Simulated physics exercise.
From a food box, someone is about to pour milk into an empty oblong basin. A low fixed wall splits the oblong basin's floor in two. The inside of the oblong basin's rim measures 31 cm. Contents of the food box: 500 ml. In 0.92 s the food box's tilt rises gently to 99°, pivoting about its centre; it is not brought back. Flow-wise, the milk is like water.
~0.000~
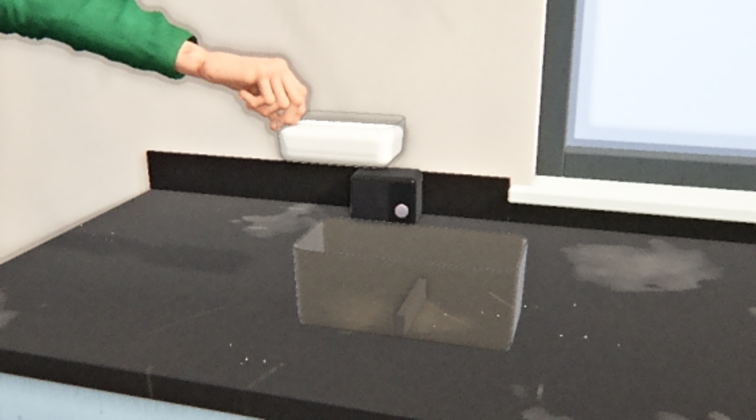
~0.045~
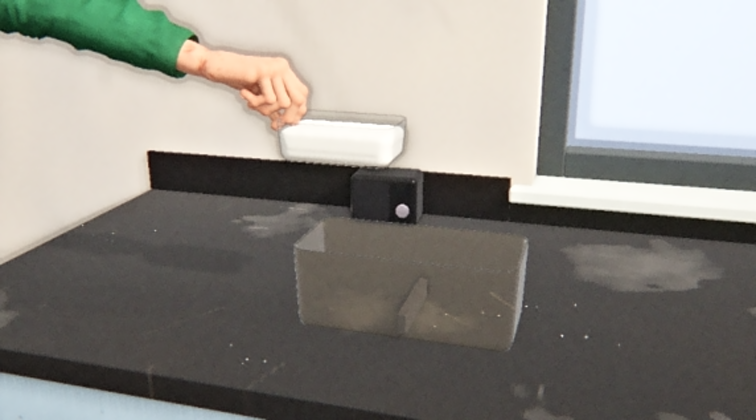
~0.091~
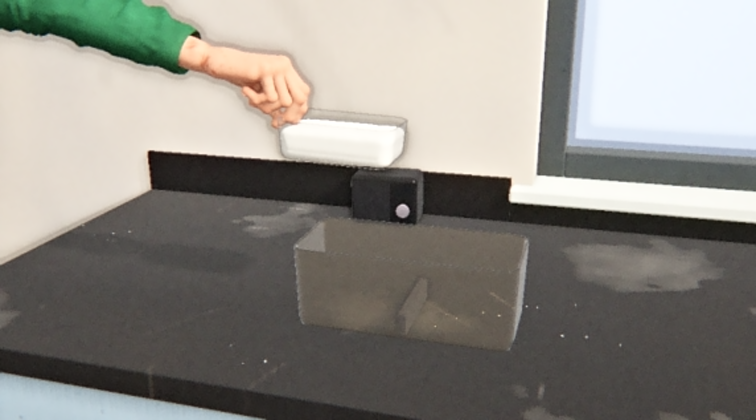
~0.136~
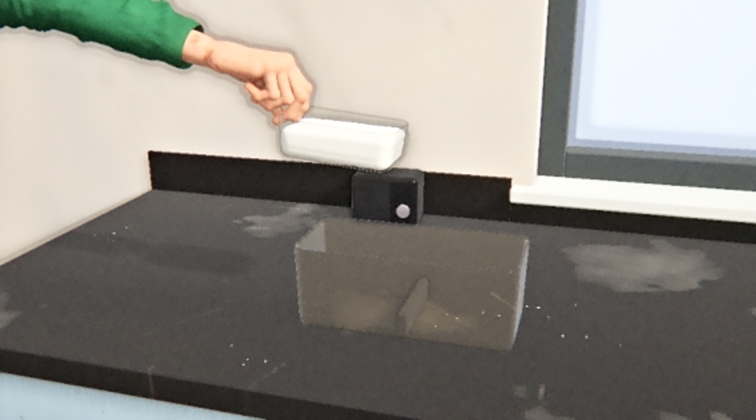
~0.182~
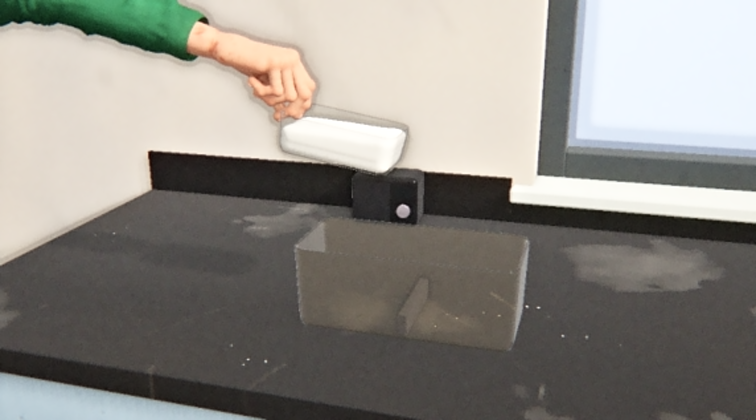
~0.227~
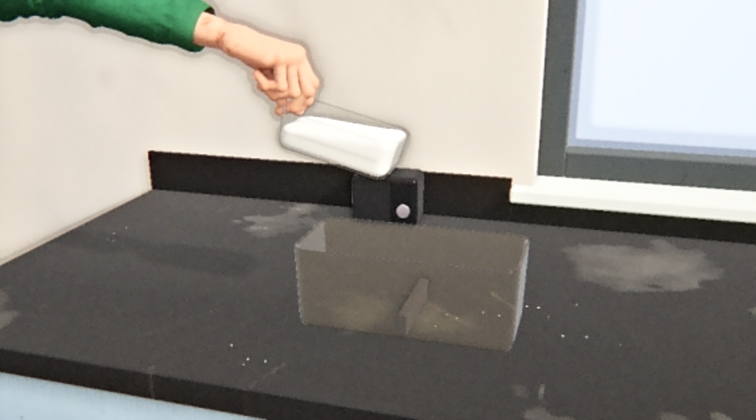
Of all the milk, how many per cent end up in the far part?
Roughly 70 per cent.
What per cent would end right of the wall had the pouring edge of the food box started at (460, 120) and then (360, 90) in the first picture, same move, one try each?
Try 1: Approx. 60 %; try 2: Approx. 50 %.
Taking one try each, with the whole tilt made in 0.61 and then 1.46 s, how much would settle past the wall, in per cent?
Respectively 70 and 70 %.
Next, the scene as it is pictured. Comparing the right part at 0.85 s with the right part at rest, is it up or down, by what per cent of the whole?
It falls by roughly 1 per cent.
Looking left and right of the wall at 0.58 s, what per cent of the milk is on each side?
Left about 0, right about 26.
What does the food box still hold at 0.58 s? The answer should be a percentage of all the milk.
Portion remaining: Approx. 22 per cent.
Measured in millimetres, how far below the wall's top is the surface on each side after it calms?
Left roughly 26 mm; right roughly 12 mm.
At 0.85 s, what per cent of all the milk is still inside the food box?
What remains is about 5 percent of it all.
Then, 0.58 s in, the tilt is 70° and 21 per cent is still to pour, 0 is left of the wall and 27 right of it.
Then, 0.85 s in, the tilt is 97° and 5 per cent is still to pour, 16 is left of the wall and 72 right of it.
Then, 1.12 s in, the tilt is 99° and 0 per cent is still to pour, 24 is left of the wall and 71 right of it.
Then, 1.42 s in, the tilt is 99° and 0 per cent is still to pour, 25 is left of the wall and 70 right of it.
Finally, 25 per cent lies left of the wall, 70 right of it and 4 outside.
